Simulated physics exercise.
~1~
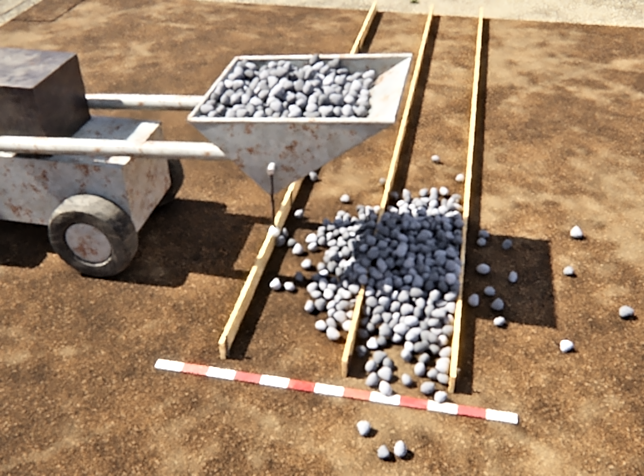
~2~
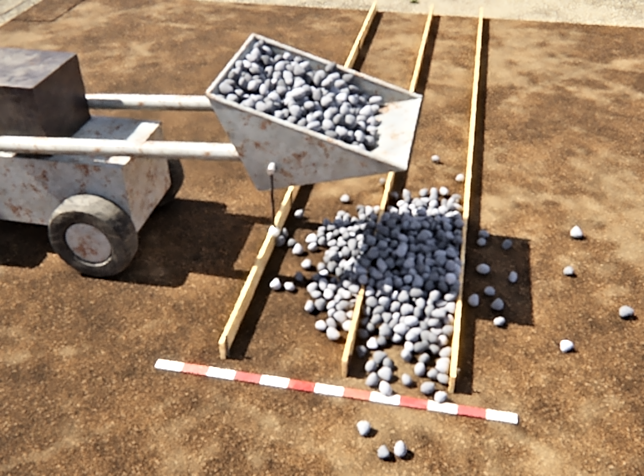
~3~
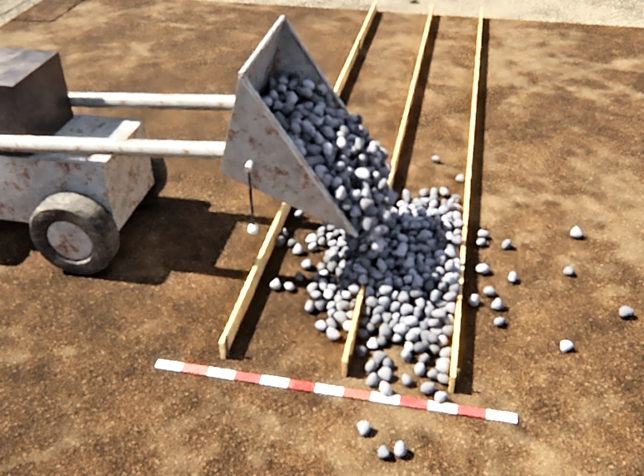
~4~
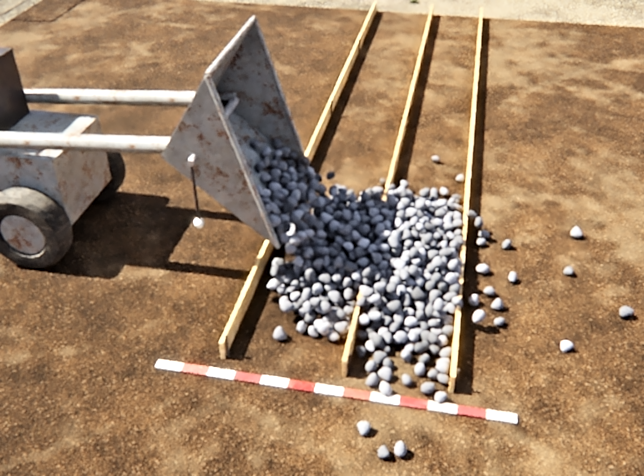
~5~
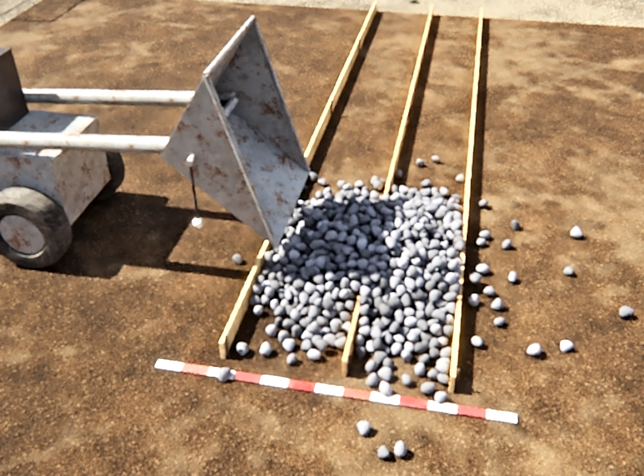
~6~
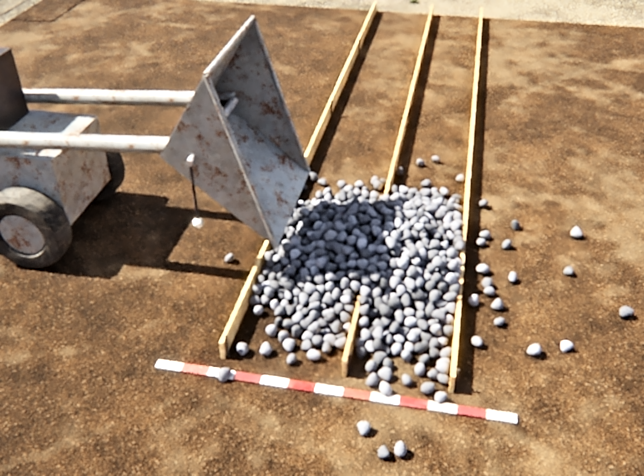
A rusty loader's steel bucket, full of grey stones, tipped steeply to the right and poured them onto the pile already lying between three wooden boards, backing away left as it emptied, then stayed tilted above the wider, settled heap.
